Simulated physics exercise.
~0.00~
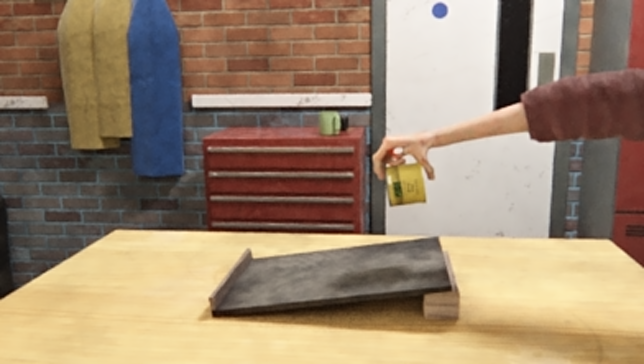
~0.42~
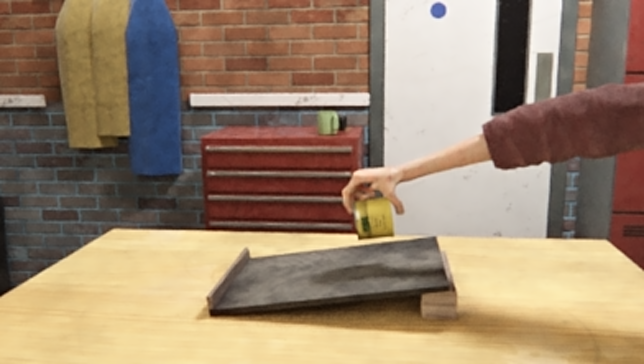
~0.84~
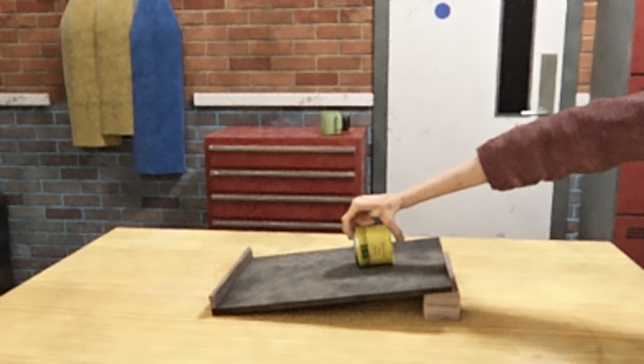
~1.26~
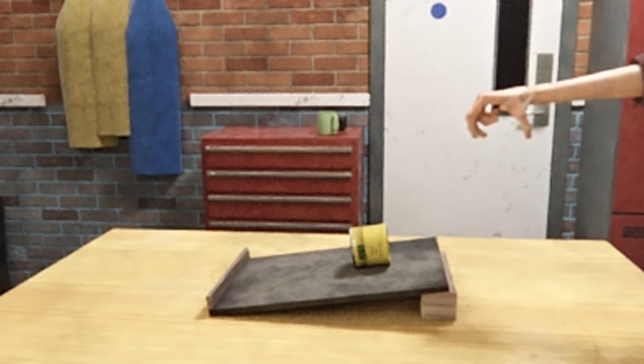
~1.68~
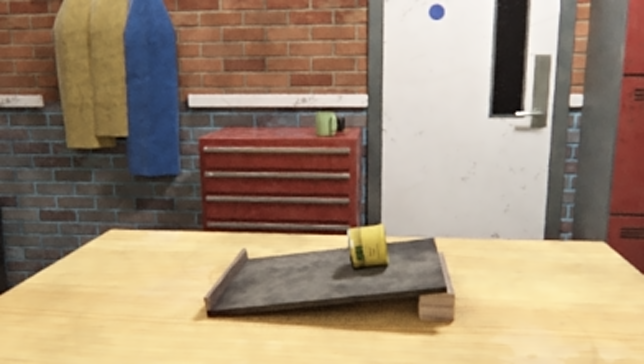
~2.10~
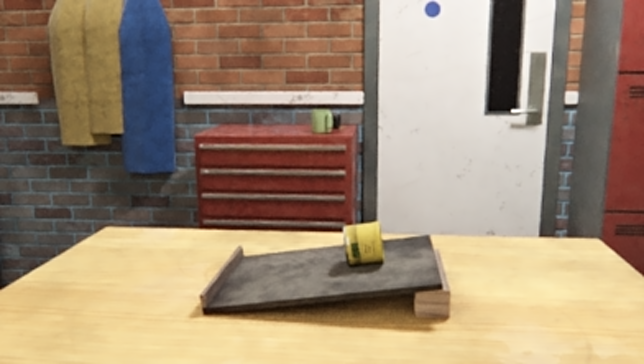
A hand lowering a yellow tub onto a sloping dark board on a table, letting go and withdrawing, the tub staying put.
